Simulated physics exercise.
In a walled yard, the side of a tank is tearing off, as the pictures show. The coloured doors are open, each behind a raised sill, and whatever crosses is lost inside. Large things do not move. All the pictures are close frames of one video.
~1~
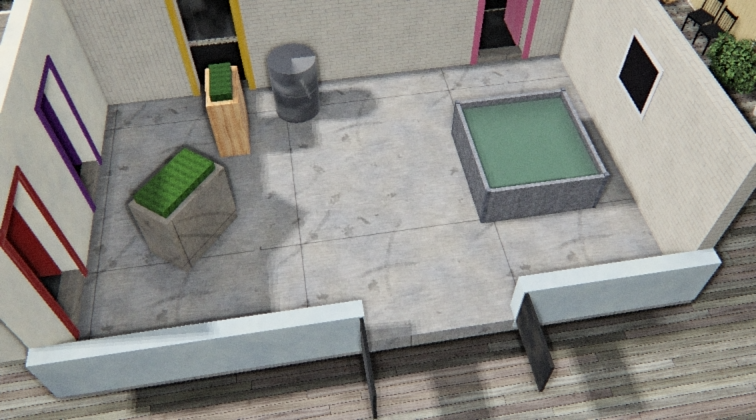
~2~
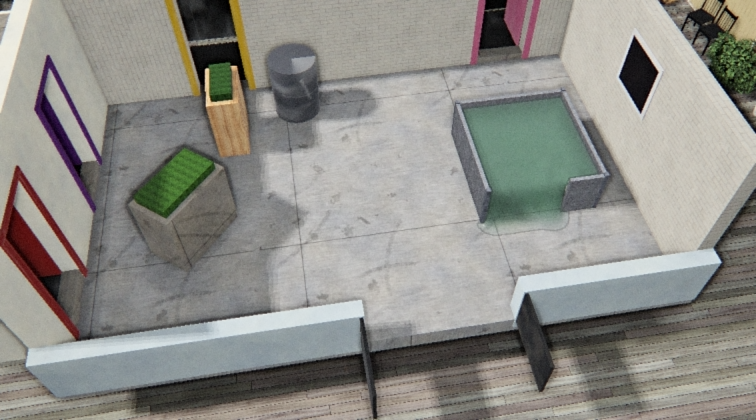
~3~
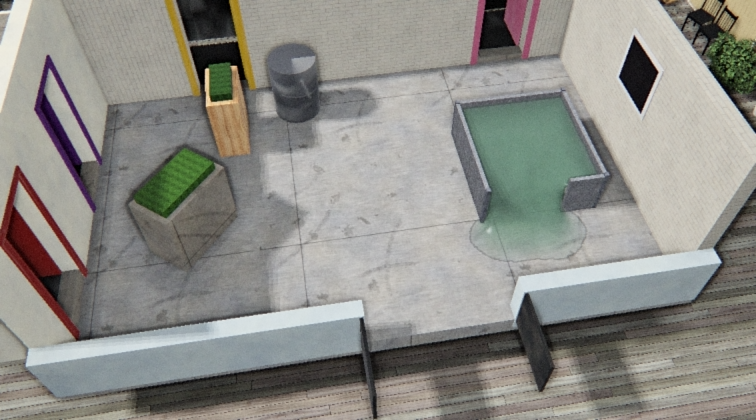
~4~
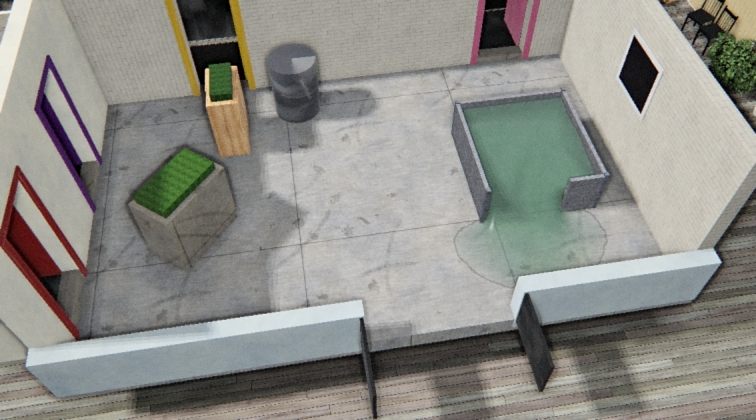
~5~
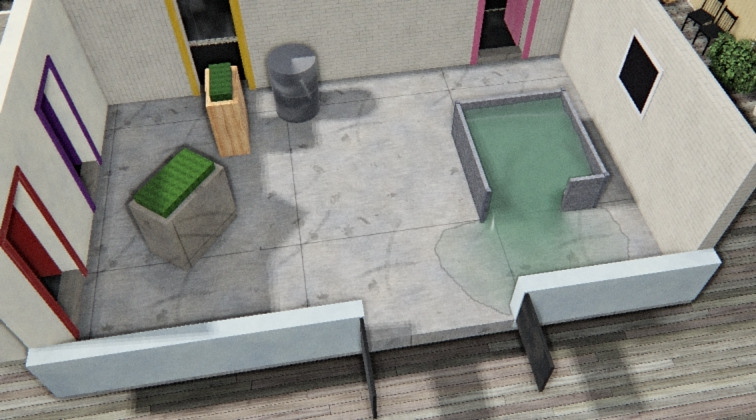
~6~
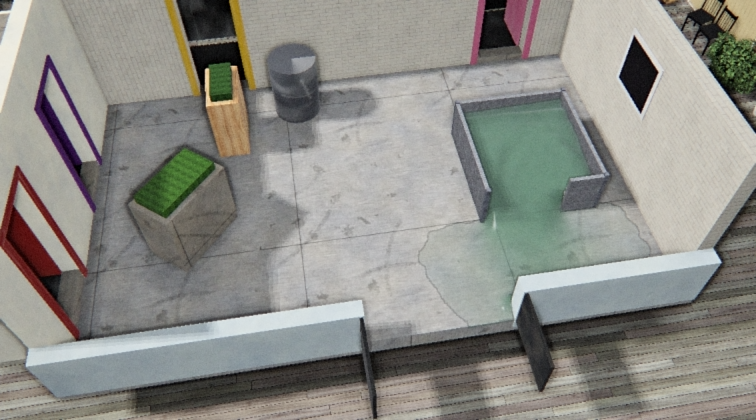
The clip shows a walled yard with planters, a dark barrel and coloured doorways, where the near side of a stone tank opens and greenish water pours through the gap, spreading across the paving toward the low front wall.
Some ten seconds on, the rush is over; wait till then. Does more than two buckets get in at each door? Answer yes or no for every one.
Yellow door: No, red door: No, purple door: No, pink door: No.
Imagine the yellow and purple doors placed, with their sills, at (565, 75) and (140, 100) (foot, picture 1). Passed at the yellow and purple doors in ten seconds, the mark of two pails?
Yellow: Exceeds the limit. Purple: Falls short.
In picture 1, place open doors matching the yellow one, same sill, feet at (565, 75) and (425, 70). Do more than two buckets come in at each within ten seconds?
Goes past it, then falls short.
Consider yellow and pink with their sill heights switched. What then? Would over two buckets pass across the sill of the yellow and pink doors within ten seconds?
One at a time: Yellow admits less, and pink exceeds it.
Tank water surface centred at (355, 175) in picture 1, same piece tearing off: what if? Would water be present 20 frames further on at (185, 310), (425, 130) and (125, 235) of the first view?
Going through the three spots in turn: Gets wet, stays untouched, gets wet.
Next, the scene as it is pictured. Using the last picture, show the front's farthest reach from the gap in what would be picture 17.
I reckon the front has reached (290, 337) by then.
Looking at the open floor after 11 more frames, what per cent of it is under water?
Estimated share: Around 20 %.
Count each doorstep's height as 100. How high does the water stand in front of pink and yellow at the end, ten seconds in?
The first sits near 50 in a hundred and the second near 40 in a hundred.
A moment on, water covers 15 % of the floor; the yellow door not reached, the red door not reached, the purple door not reached, the pink door not reached.
Next, water covers 20 % of the floor; the yellow door not reached, the red door not reached, the purple door not reached, the pink door not reached.
Then, water covers 35 % of the floor; the yellow door not reached, the red door not reached, the purple door not reached, the pink door not reached.
Later, water covers 60 % of the floor; the yellow door not reached, the red door wet at the sill, nothing in, the purple door wet at the sill, nothing in, the pink door under two buckets in.
In the end, water covers 90 % of the floor; the yellow door wet at the sill, nothing in, the red door wet at the sill, nothing in, the purple door wet at the sill, nothing in, the pink door under two buckets in.
